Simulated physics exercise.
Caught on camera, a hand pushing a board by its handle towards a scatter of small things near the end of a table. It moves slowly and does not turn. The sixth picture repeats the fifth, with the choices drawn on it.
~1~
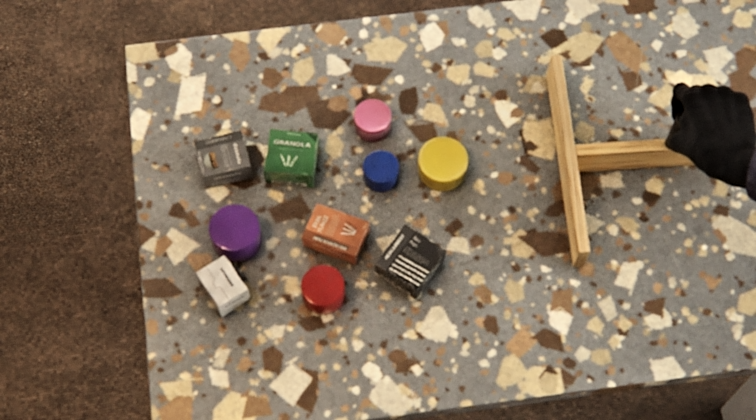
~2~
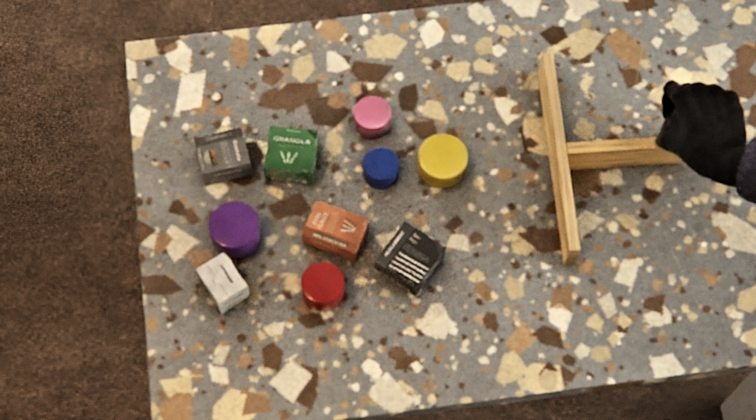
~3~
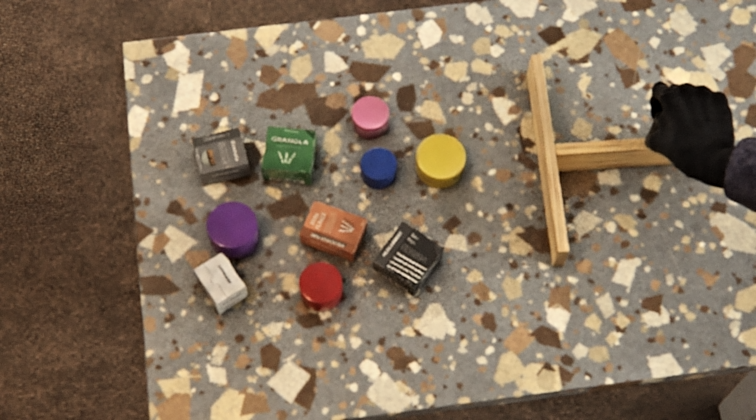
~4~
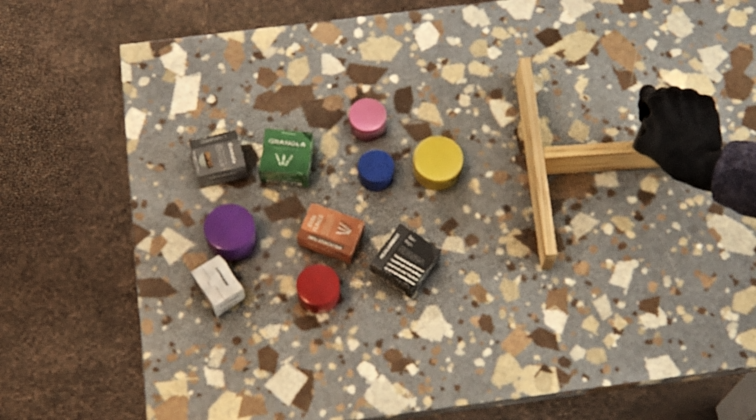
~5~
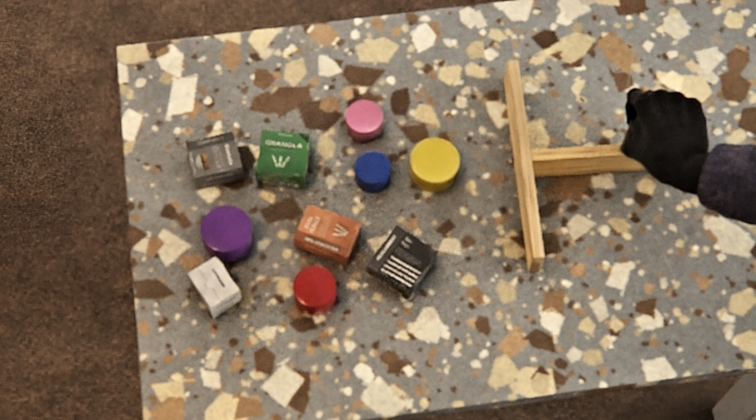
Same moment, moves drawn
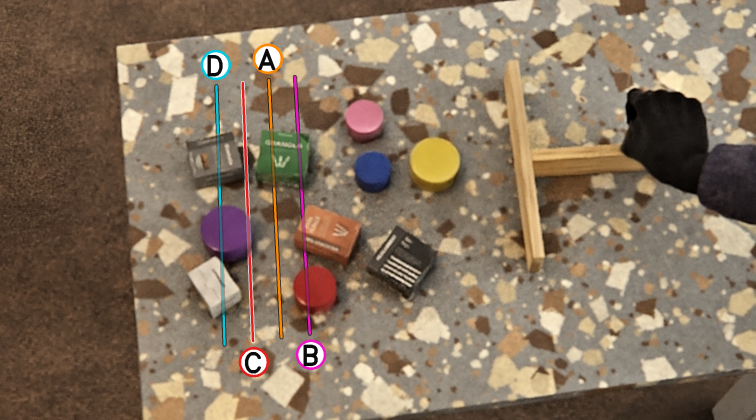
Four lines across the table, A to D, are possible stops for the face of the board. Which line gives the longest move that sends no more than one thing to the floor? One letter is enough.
At D, and not beyond.
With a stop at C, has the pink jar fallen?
No.
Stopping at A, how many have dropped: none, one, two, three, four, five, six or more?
By then, none.
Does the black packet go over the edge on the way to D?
No.
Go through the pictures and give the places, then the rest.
Yellow tub (443, 164); red pot (323, 291); black packet (410, 261), in the first frame.
Board (561, 148); grey box (223, 157), in the second frame.
Board (550, 150); white box (221, 283), in the third frame.
Board (538, 153); orange packet (331, 234), in the fourth frame.
Board (525, 156); green packet (284, 159); yellow tub (434, 165); red pot (315, 292), in the fifth frame.
On the marked copy, A at (275, 204); B at (302, 200); C at (248, 207); D at (220, 210).
Taking D. A third of the way, board (417, 169); black packet (382, 266); yellow tub (385, 169).
Two thirds of the way, board (307, 182); purple pot (174, 236); grey box (195, 164).
When it is over, board (222, 193); purple pot over the edge; grey box (129, 186); one fallen.
As for the rest, A is within the limit but short; B is within the limit but short; C is within the limit but short.
